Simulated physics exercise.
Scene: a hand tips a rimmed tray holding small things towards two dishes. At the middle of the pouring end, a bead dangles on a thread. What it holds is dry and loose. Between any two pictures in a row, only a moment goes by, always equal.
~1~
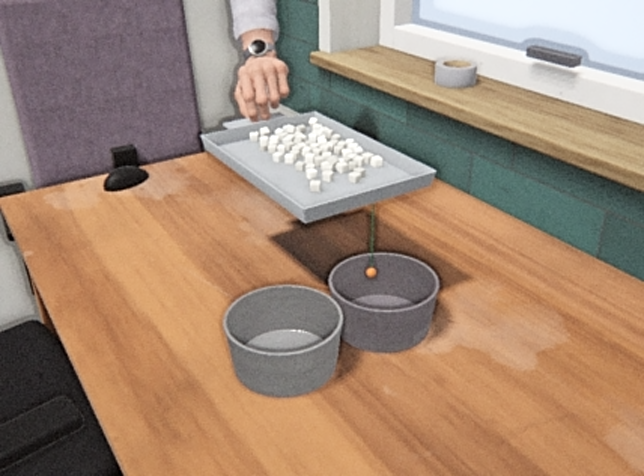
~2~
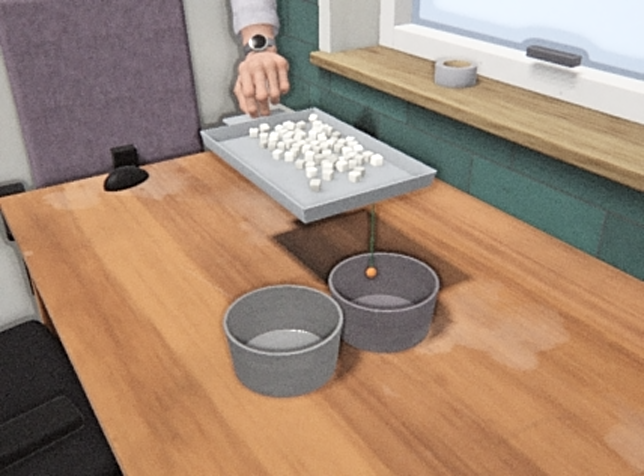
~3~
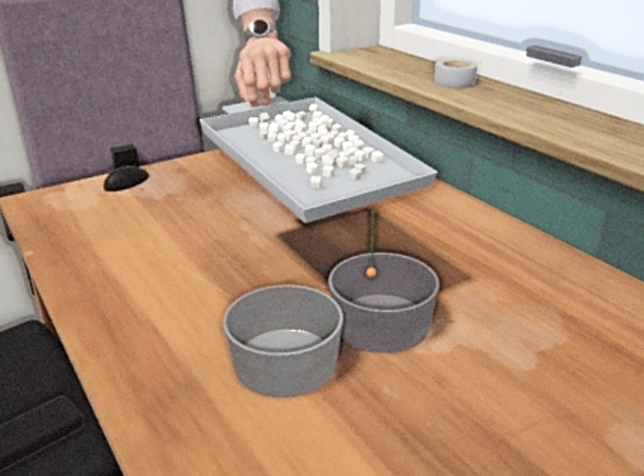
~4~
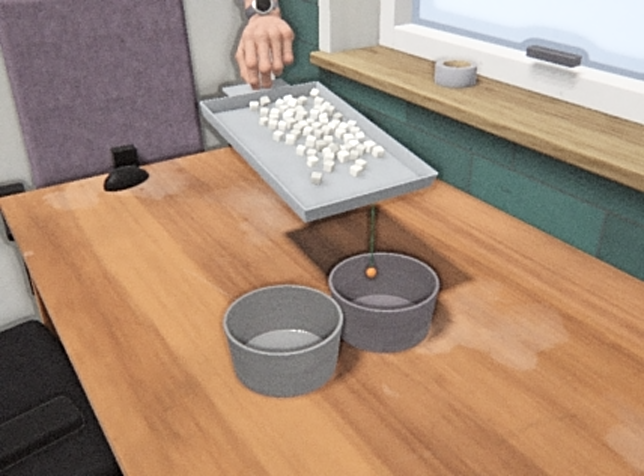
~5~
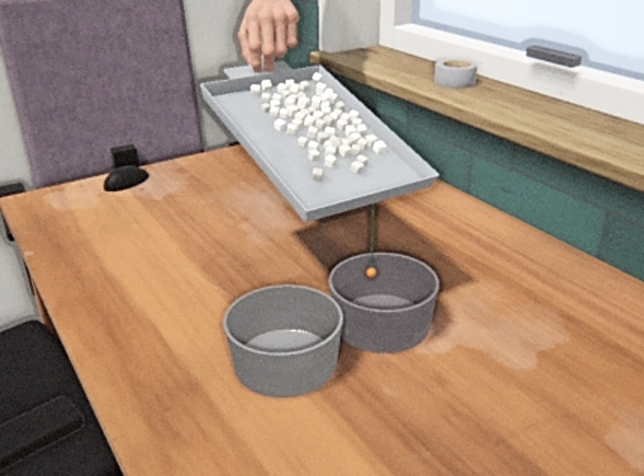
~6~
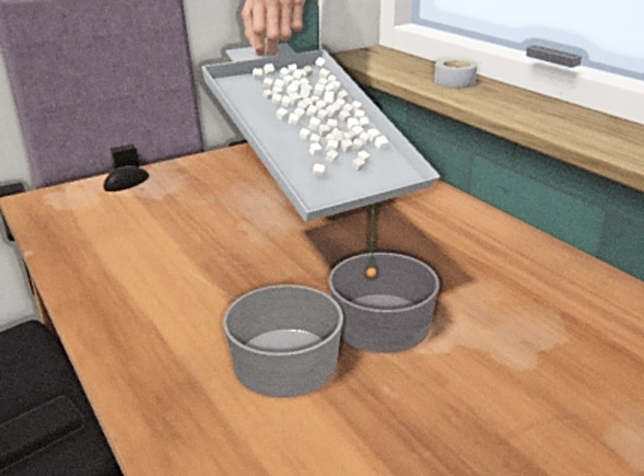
A wooden table beside a green wall and a window with a wooden sill is seen from above at an angle by a still camera. A hand with a wristwatch holds a grey rimmed tray of small white cubes above two round grey dishes, an orange bead hanging on a thread over the right one. The hand raises the tray's far end, gradually steepening its slope, while the near end stays almost in place.
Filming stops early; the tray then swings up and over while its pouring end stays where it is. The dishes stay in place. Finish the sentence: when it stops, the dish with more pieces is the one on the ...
Right.
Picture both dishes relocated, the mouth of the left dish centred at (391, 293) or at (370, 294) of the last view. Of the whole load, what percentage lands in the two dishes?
Close to 70 in a hundred, followed by close to 60 in a hundred.
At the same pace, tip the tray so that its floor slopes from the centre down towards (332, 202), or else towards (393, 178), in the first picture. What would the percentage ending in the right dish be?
20 % and 40 %, roughly.
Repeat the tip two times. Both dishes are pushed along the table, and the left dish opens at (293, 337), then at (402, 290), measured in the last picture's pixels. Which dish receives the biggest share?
The dish to the right, then the dish to the left.
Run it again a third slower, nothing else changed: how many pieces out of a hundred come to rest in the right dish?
Something like 30 percent, give or take.
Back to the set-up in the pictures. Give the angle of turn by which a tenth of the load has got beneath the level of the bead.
That happens at close to 80 degrees.
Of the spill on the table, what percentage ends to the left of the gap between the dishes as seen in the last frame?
Share on the left: Near 0 %.
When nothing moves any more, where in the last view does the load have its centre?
Somewhere around (429, 360) in the last picture.
Shortly afterwards, tray tipped steeply; all but a few on the tray; only a few in the air.
Next, tray tipped past a quarter turn; near two thirds on the tray; only a few in the left dish; a little in the right dish; near a quarter outside both; only a few in the air.
Some moments later, tray tipped past a quarter turn; only a few in the left dish; near a third in the right dish; near two thirds outside both.
In the end, tray tipped past a quarter turn; only a few in the left dish; near a third in the right dish; near two thirds outside both.
